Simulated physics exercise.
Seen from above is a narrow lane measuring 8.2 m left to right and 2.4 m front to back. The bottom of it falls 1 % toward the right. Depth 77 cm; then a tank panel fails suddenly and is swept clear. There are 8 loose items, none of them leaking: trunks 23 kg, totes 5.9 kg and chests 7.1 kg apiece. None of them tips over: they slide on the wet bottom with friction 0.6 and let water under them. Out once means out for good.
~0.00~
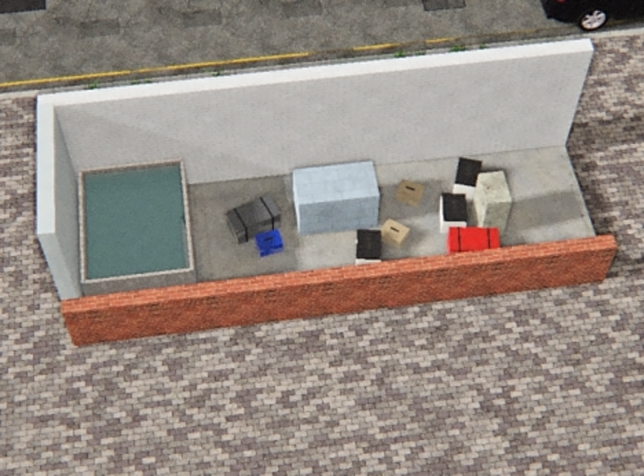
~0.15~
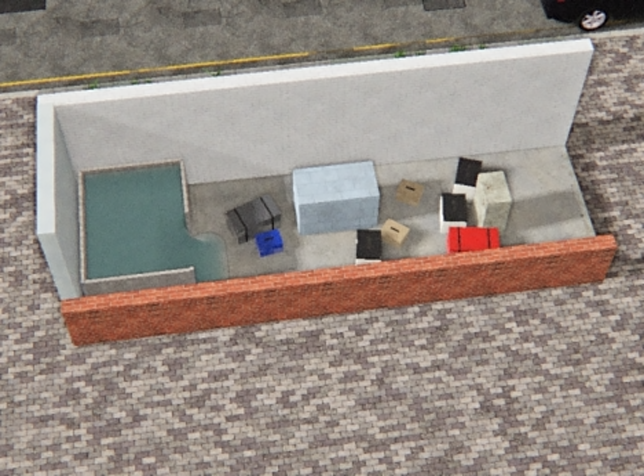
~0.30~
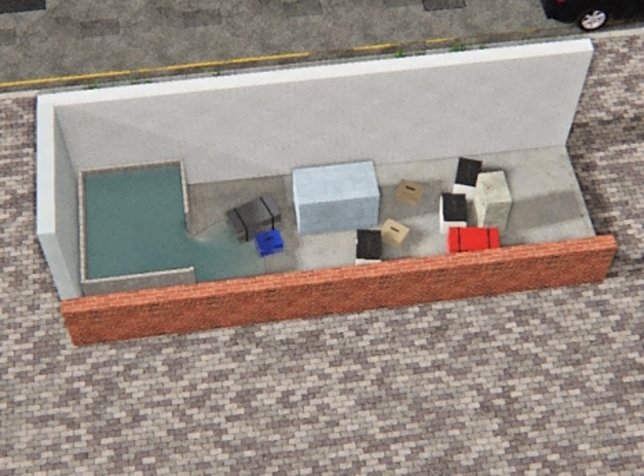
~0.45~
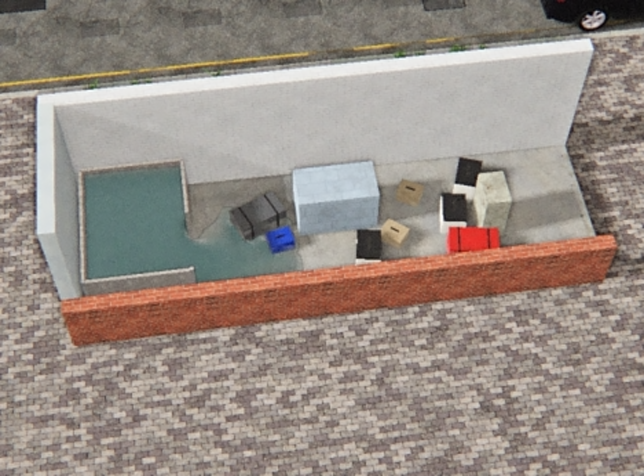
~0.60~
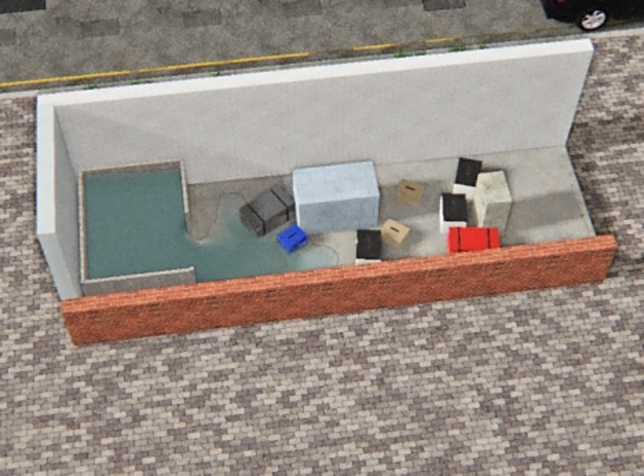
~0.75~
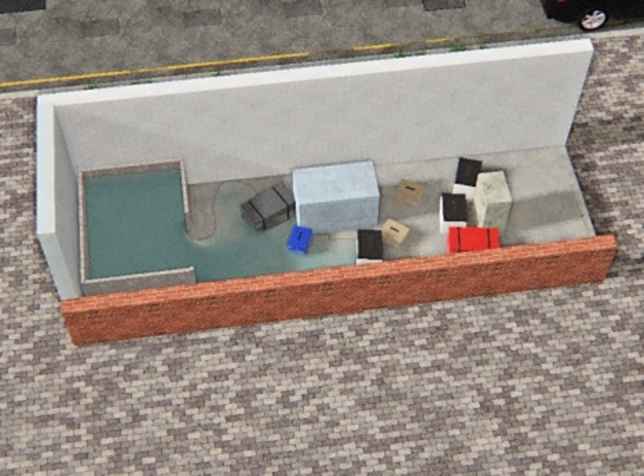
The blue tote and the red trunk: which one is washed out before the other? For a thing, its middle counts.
I would say the red one.
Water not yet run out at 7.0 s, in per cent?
56 % or so.
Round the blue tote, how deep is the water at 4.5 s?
Depth: About 12 cm.
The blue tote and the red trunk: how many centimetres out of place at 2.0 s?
Roughly 300 and 100 cm.
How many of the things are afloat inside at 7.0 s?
The number is 4.
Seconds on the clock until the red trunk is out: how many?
2.5 s or so.
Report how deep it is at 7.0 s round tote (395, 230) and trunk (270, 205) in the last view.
Around 9 cm and 6 cm.
After 2.0 s the blue tote is near (441, 213), 2.9 m from its start, afloat; the red trunk is near (539, 231), 1.1 m from its start, aground; 0 of 8 are out; 4 afloat.
After 4.5 s the blue tote is near (433, 194), 2.9 m from its start, afloat; the red trunk has gone out (at 2.5 s); 3 of 8 are out; 5 afloat.
After 7.0 s the blue tote is near (424, 180), 2.9 m from its start, afloat; the red trunk has gone out (at 2.5 s); 3 of 8 are out; 4 afloat.
After 10.0 s the blue tote is near (424, 170), 3.0 m from its start, afloat; the red trunk has gone out (at 2.5 s); 4 of 8 are out; 3 afloat.
